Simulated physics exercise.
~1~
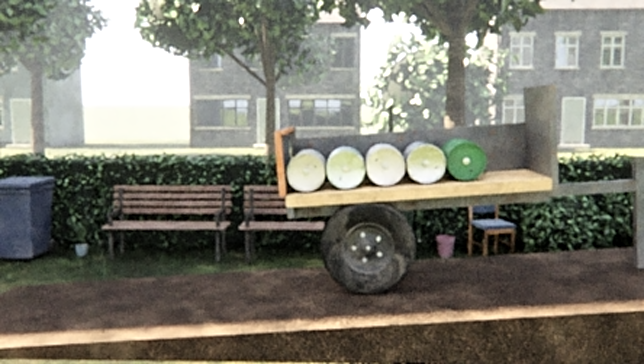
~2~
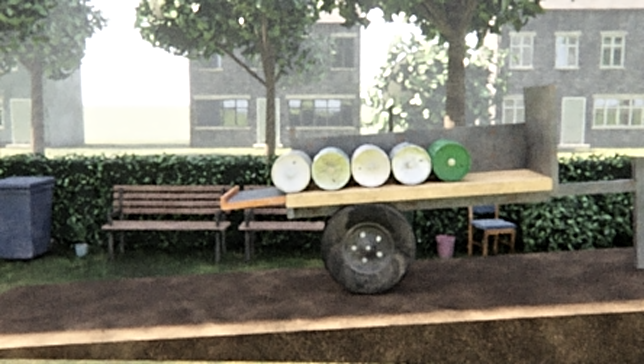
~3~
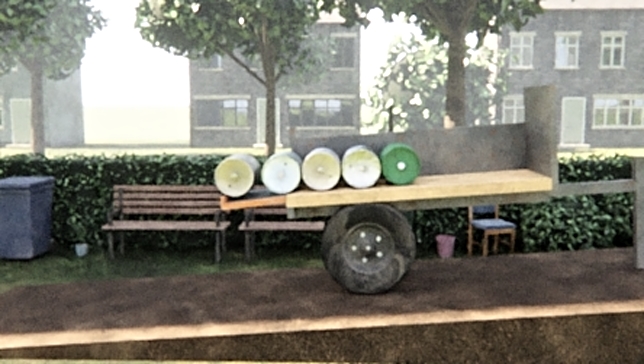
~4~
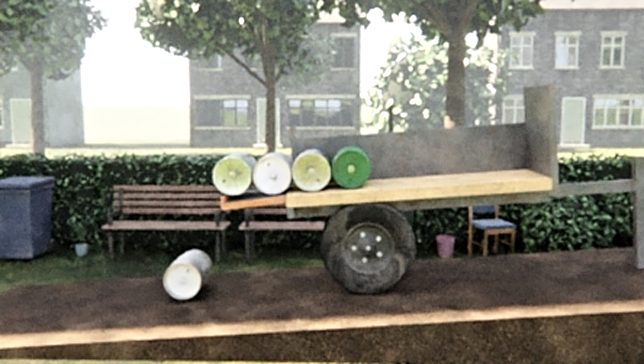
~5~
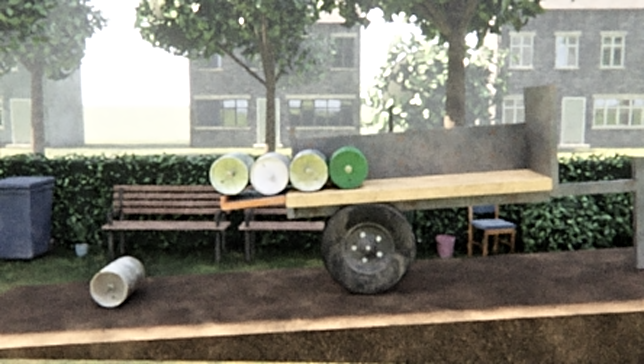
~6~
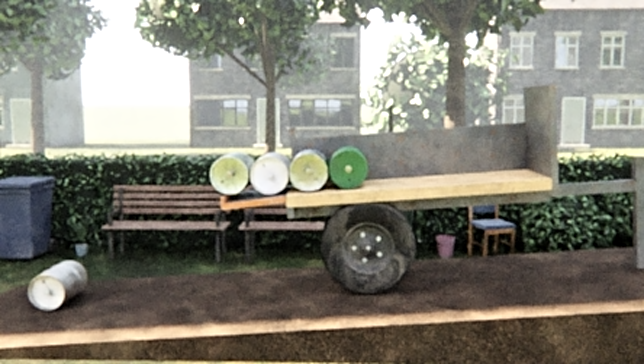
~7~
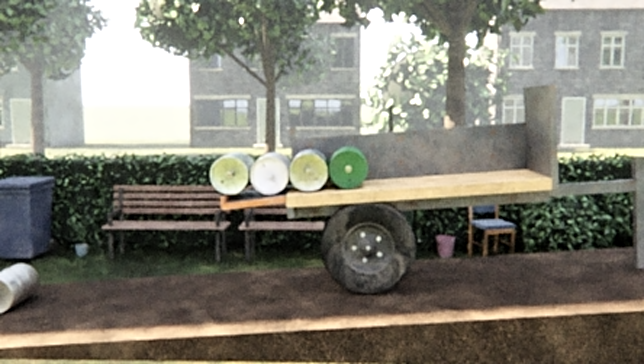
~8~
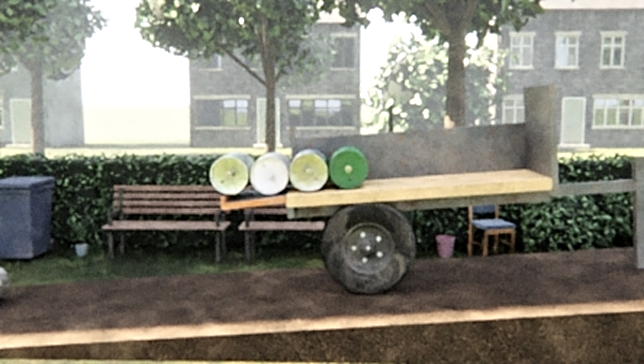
A parked trailer's tailgate dropped open at the left, and the row of five kegs on its bed rolled toward it. The front one fell to the ground and rolled away left out of view, while the other four, including the green one, stayed aboard.
